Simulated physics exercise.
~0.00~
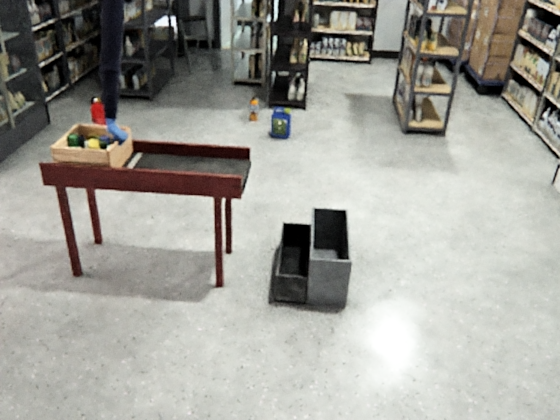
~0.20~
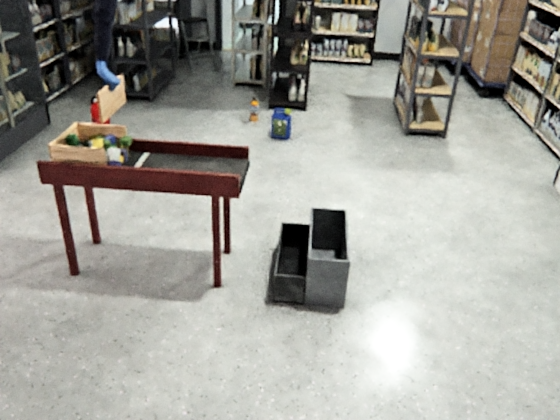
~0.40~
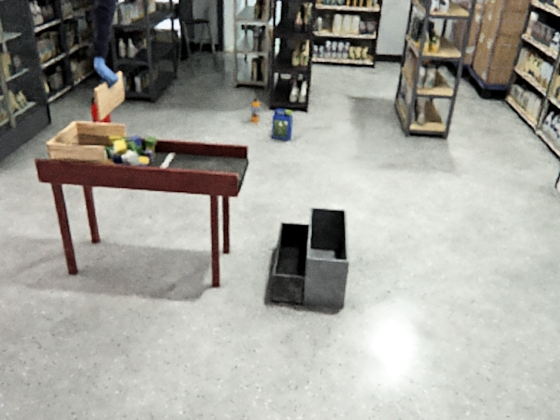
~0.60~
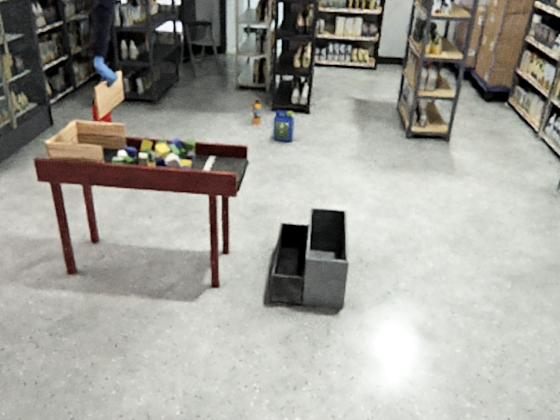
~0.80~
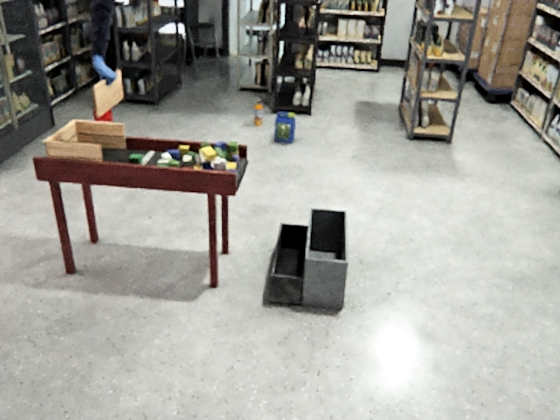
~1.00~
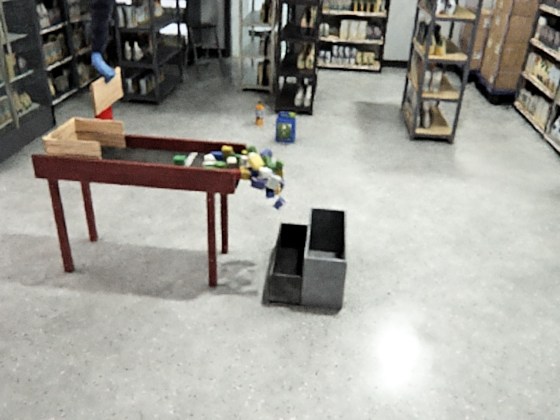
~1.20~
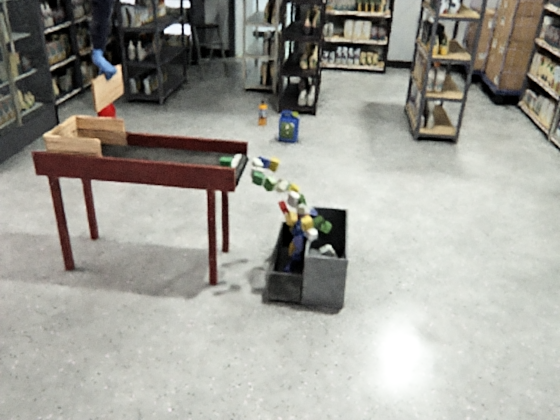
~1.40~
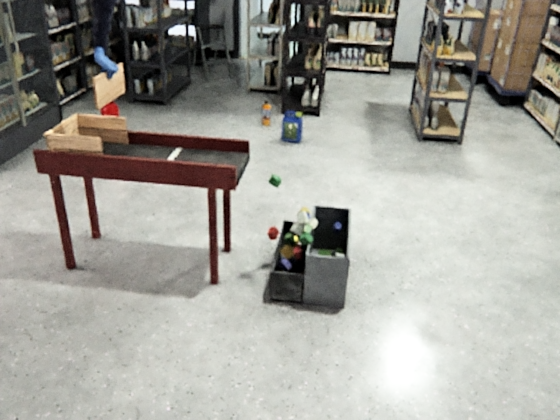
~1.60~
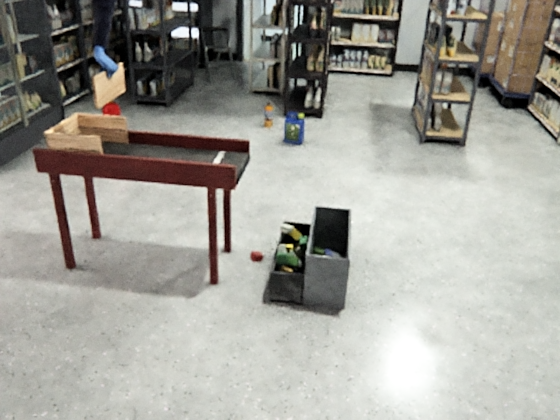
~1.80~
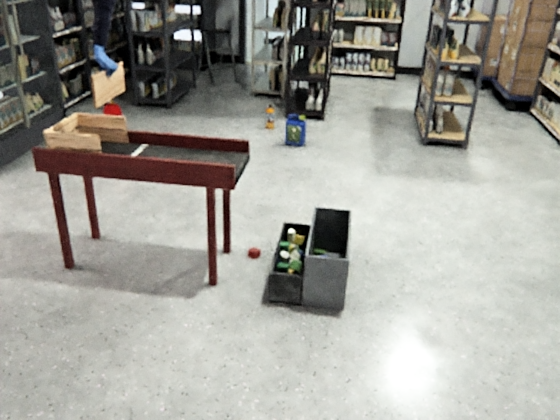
In a storeroom lined with shelves of bottles, seen from slightly above, a dark red table with a dark belt stands at left, a wooden pen of colourful toy bricks on its near end. To its right on the grey floor sit a low black bin and a taller grey tote. A blue-gloved hand lifts a wooden gate from the pen, and the bricks ride rightward along the belt with a white stripe. They spill off the end in a stream and tumble into both containers. Most settle in the black bin, some in the tote, while one red brick lies on the floor just left of the bin.
